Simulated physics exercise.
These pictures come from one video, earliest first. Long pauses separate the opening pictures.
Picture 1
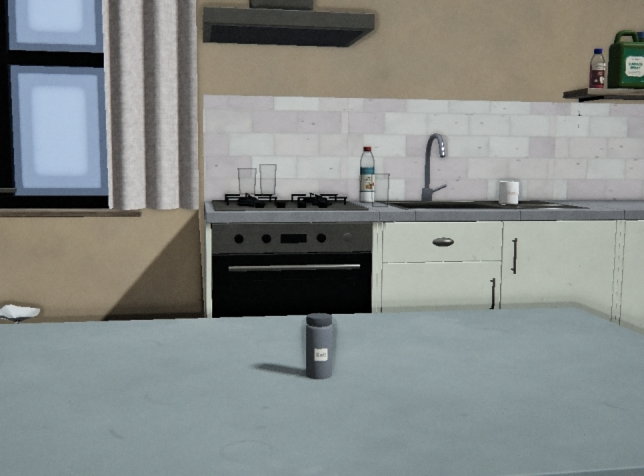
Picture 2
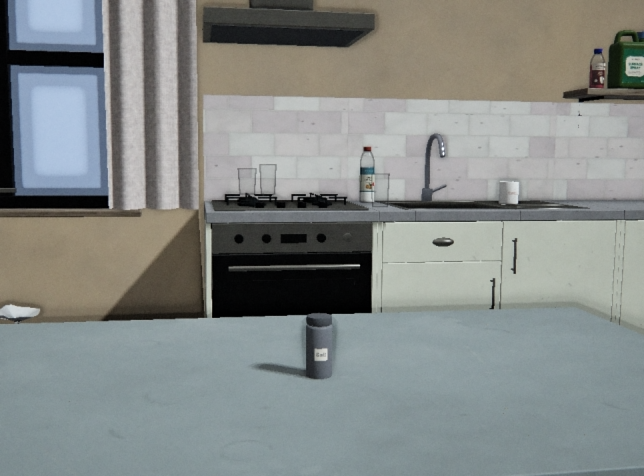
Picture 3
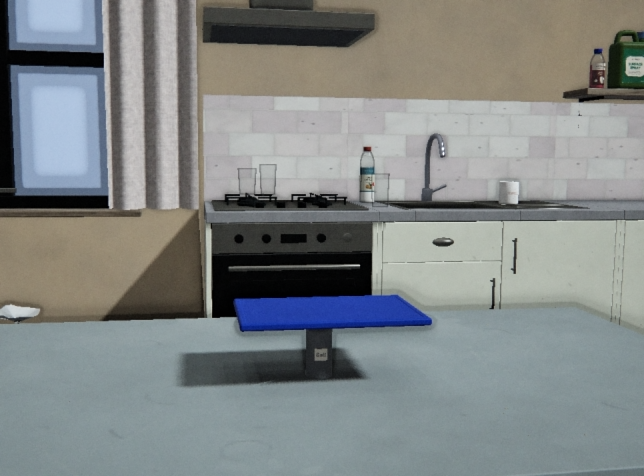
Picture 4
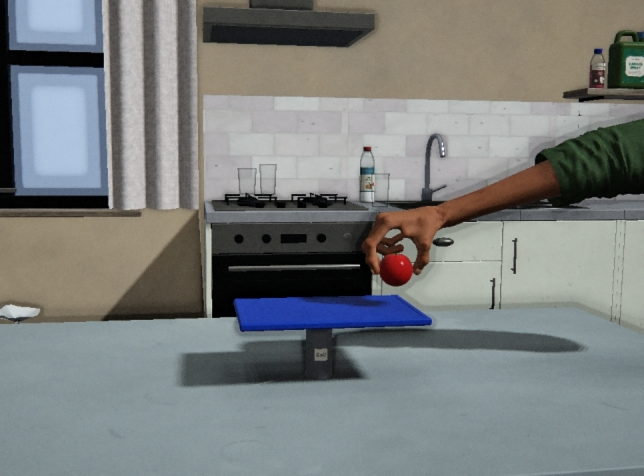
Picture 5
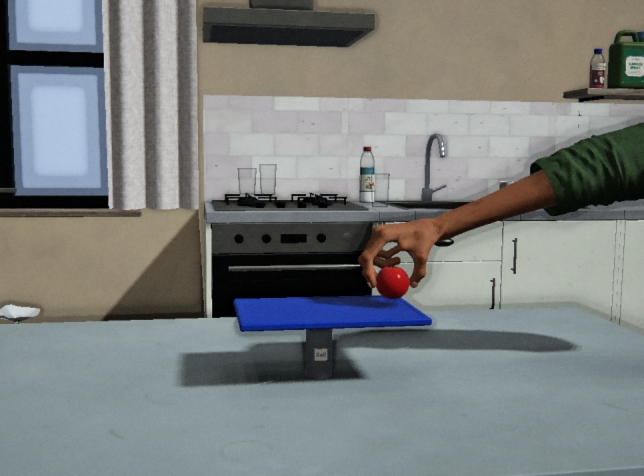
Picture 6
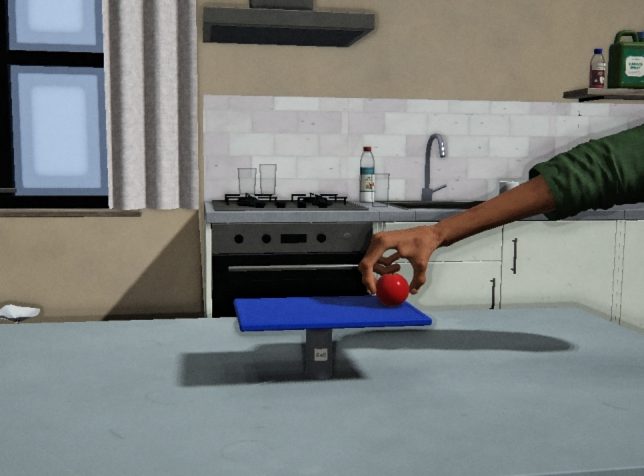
A flat blue lid appeared on top of a small dark bottle on the table, then a hand reached in from the right and lowered a red tomato onto the lid's right side, still holding it.
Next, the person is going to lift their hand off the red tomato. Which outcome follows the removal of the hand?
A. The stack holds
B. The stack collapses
The stack collapses.
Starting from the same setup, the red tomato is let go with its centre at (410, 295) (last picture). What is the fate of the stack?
Topples.
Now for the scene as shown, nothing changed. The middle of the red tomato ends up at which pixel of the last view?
At about (431, 355).
Then, 0.40 s later than the last frame, red tomato now fallen; blue lid tilted by 47°.
Then, 0.50 s later than the last frame, blue lid tilted by 42°.
When it is over, fallen, red tomato; lying over in the stack, blue lid; grey shaker as before. End places, in pixels of the last picture, red tomato near (430, 355). The stack loses its balance.
